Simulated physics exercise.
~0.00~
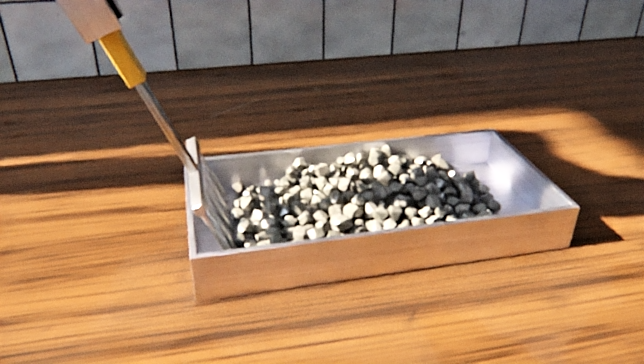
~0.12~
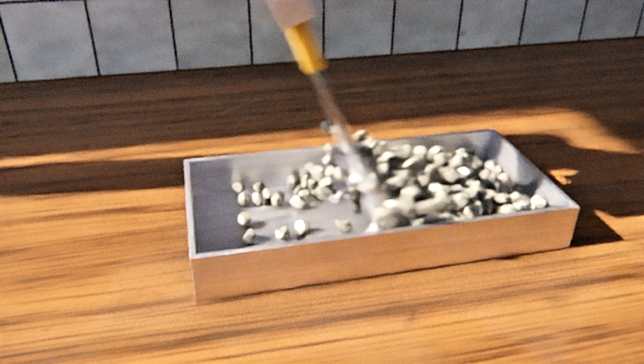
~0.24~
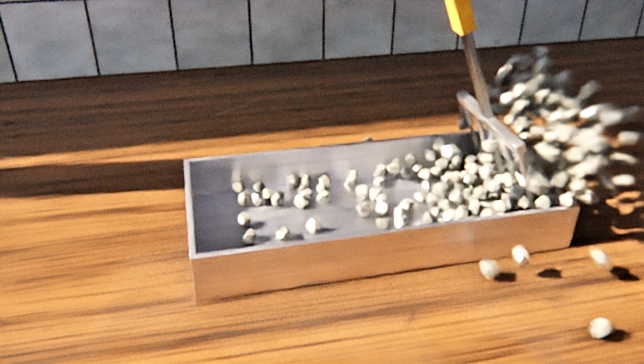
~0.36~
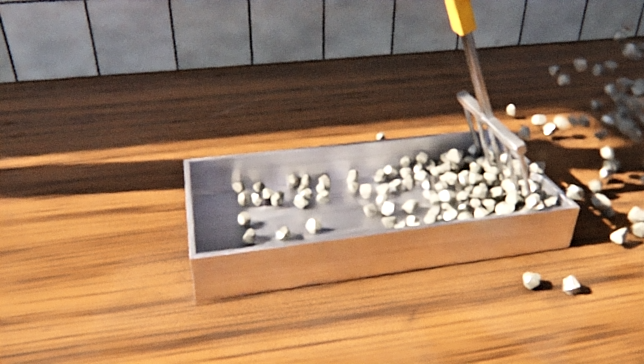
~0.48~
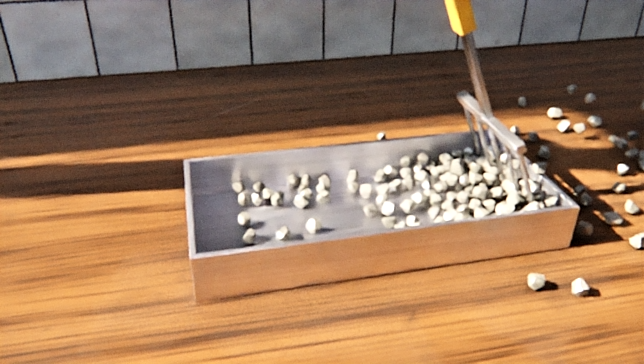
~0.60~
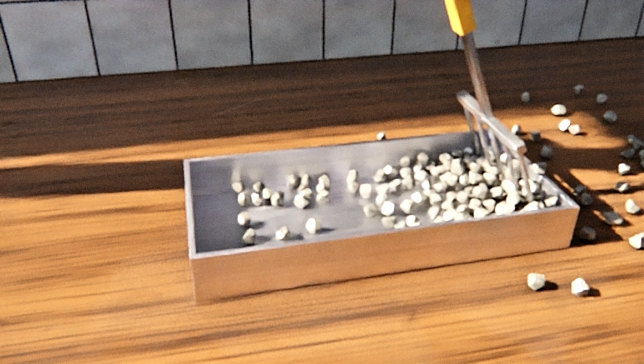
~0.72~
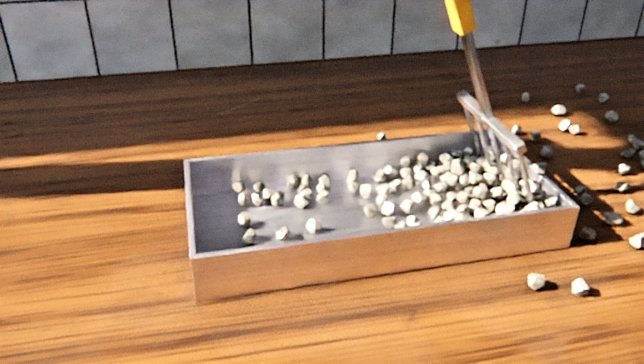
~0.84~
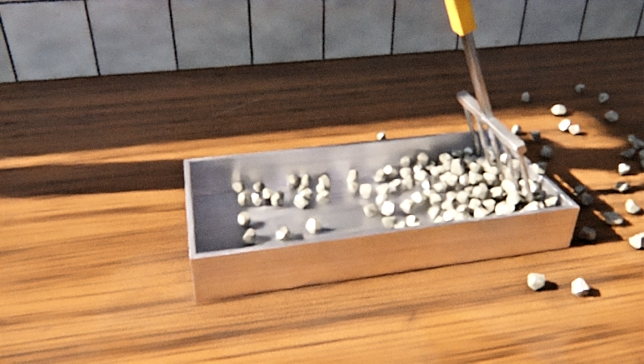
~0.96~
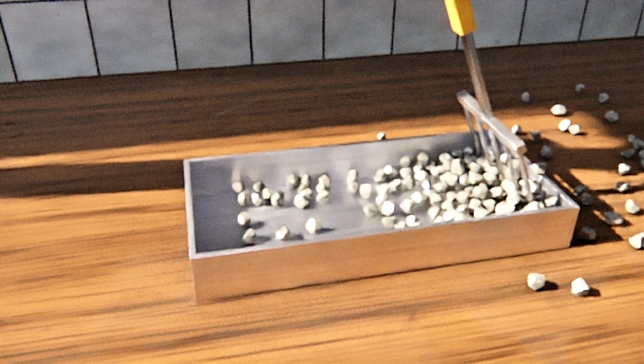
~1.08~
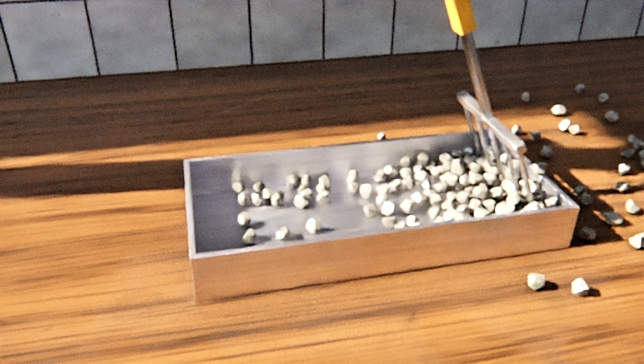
A gripper holding a comb with a yellow handle swept pale pebbles rightward through a shallow metal tin, flinging many over the far end onto the wooden table. The comb stopped there, leaving a heap beside it and stray pebbles scattered outside.
